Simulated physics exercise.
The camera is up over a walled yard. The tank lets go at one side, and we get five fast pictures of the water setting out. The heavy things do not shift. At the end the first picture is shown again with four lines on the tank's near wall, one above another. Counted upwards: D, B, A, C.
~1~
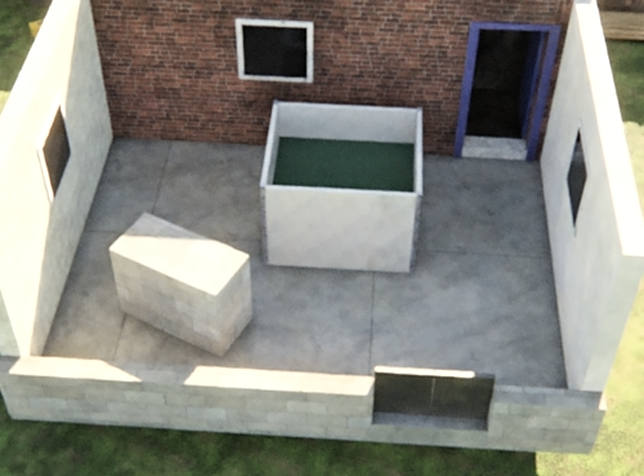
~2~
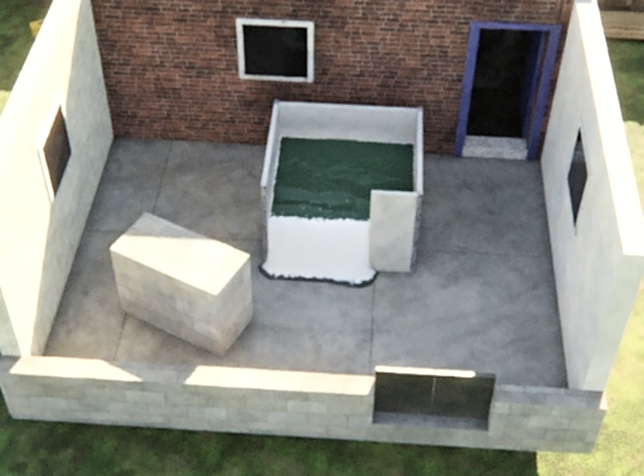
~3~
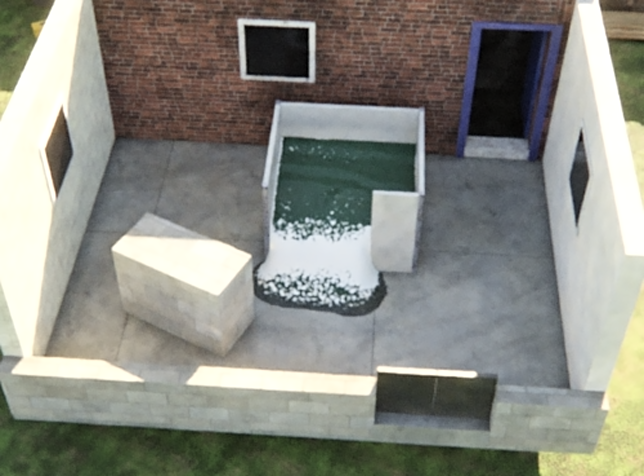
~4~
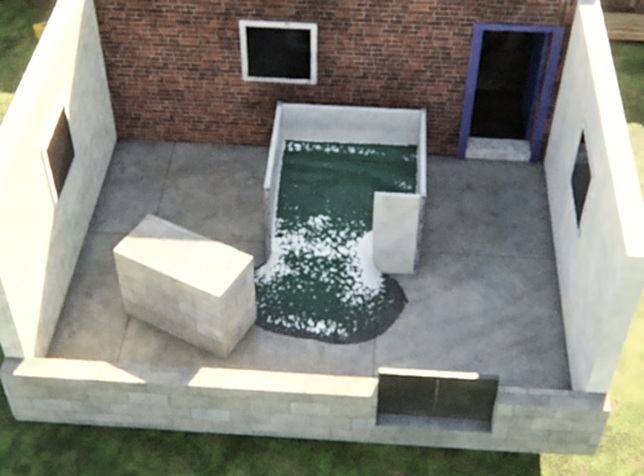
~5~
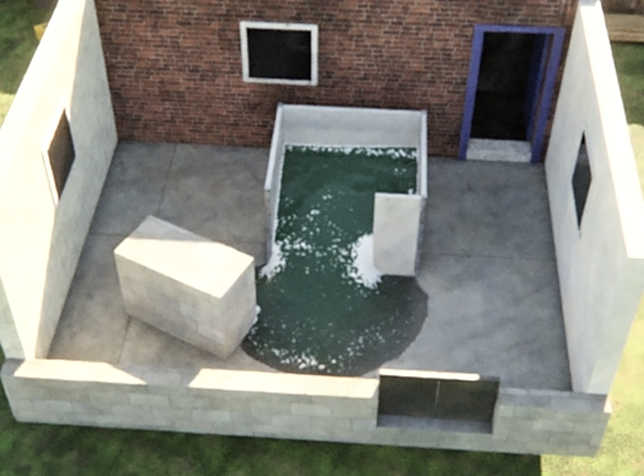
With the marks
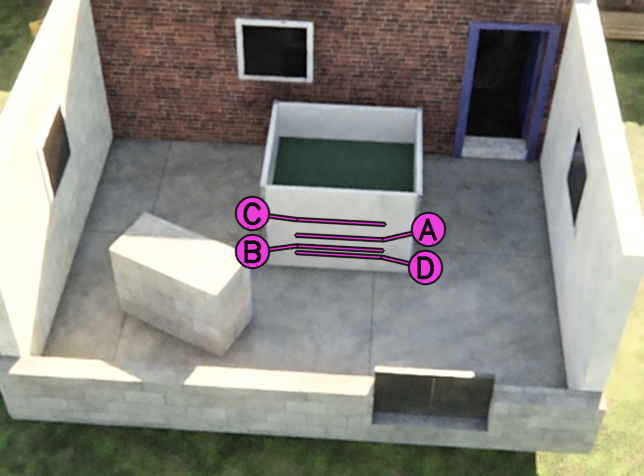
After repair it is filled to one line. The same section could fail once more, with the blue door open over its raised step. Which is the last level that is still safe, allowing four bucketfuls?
C.
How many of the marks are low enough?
All of the four.
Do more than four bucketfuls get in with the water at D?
No, that is safe.
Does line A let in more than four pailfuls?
No, that is safe.
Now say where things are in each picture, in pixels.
Water in the tank at rest, its middle at (343, 178); foot of the blue doorway at (493, 158); shut gate at (434, 378).
Water covers 1 % of the ground and shows as far out as (370, 275).
Water covers 4 % of the ground and shows as far out as (365, 308).
Water covers 8 % of the ground and shows as far out as (360, 336).
Water covers 14 % of the ground and shows as far out as (396, 347).
On the marked copy, A at (339, 237); B at (339, 248); C at (340, 221); D at (339, 254); from the bottom up D, B, A, C.
With A, nothing gets over.
With B, nothing gets over.
With C, a bucket or two gets in.
With D, nothing gets over.
